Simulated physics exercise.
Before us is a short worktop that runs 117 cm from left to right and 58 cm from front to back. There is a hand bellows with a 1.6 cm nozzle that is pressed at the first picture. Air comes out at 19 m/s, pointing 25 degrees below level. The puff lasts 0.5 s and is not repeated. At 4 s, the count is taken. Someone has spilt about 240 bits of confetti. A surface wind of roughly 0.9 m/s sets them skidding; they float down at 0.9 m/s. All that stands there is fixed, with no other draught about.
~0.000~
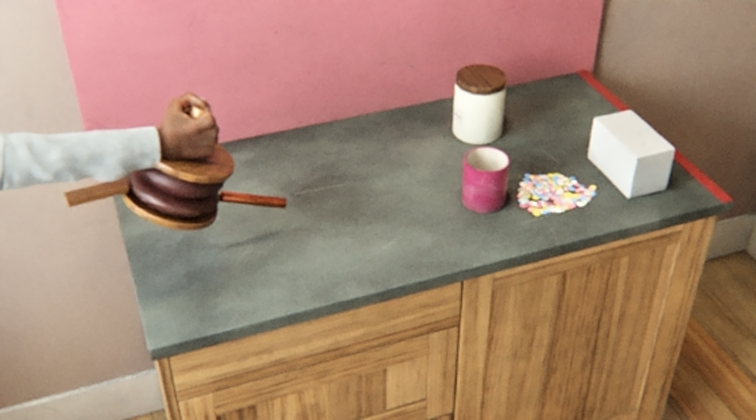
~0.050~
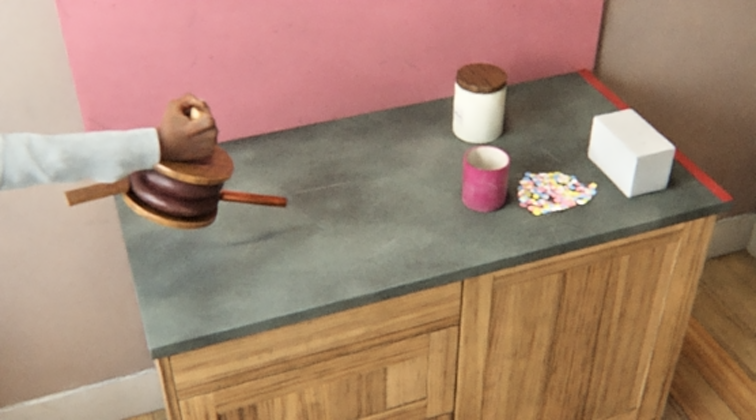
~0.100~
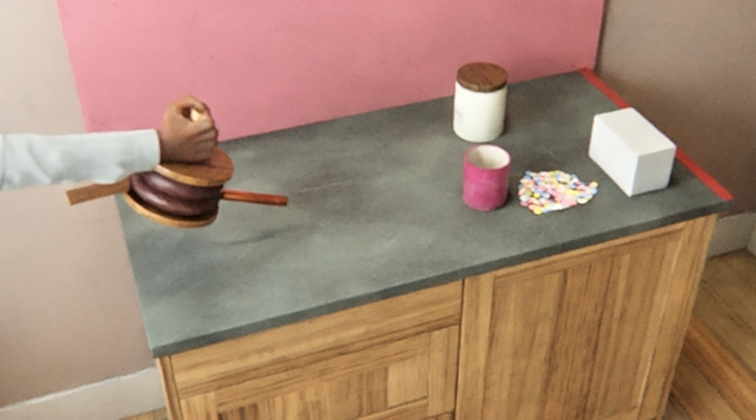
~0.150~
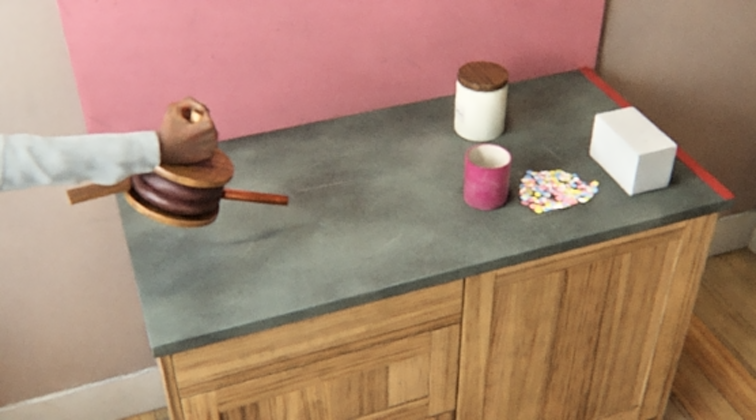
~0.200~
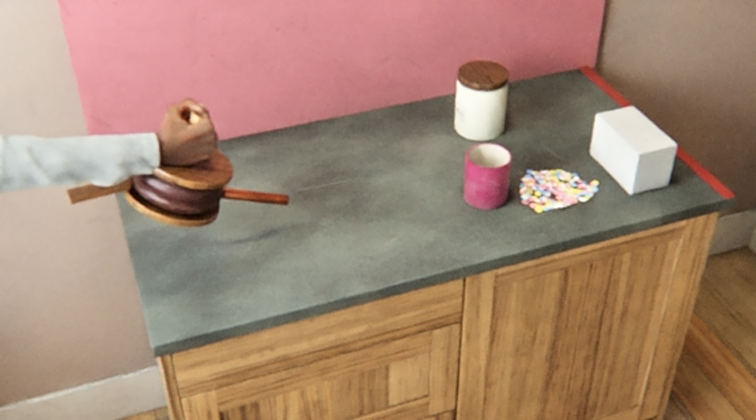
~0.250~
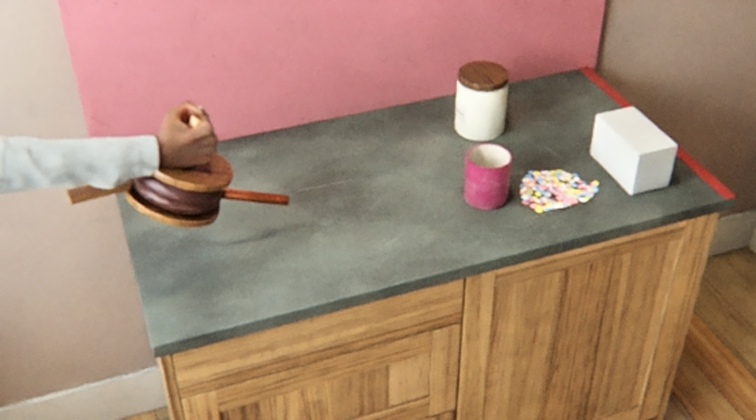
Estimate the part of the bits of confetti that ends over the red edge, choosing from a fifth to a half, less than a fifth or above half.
I expect it to be short of a fifth.
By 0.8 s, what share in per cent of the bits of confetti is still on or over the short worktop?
Close to 100 in a hundred are still there at that time.
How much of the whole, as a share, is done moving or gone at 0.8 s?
Estimated share: Near 90 %.
After 0.8 s, 99 % are still on the top, 1 % are over the red edge; the middle of those left on the top is near (557, 188).
After 1.3 s, 99 % are still on the top, 1 % are over the red edge; the middle of those left on the top is near (557, 188).
After 2.2 s, 99 % are still on the top, 1 % are over the red edge; the middle of those left on the top is near (557, 188).
After 4.0 s, at the end, 1 % are over the red edge; the middle of those left on the top is near (557, 188).
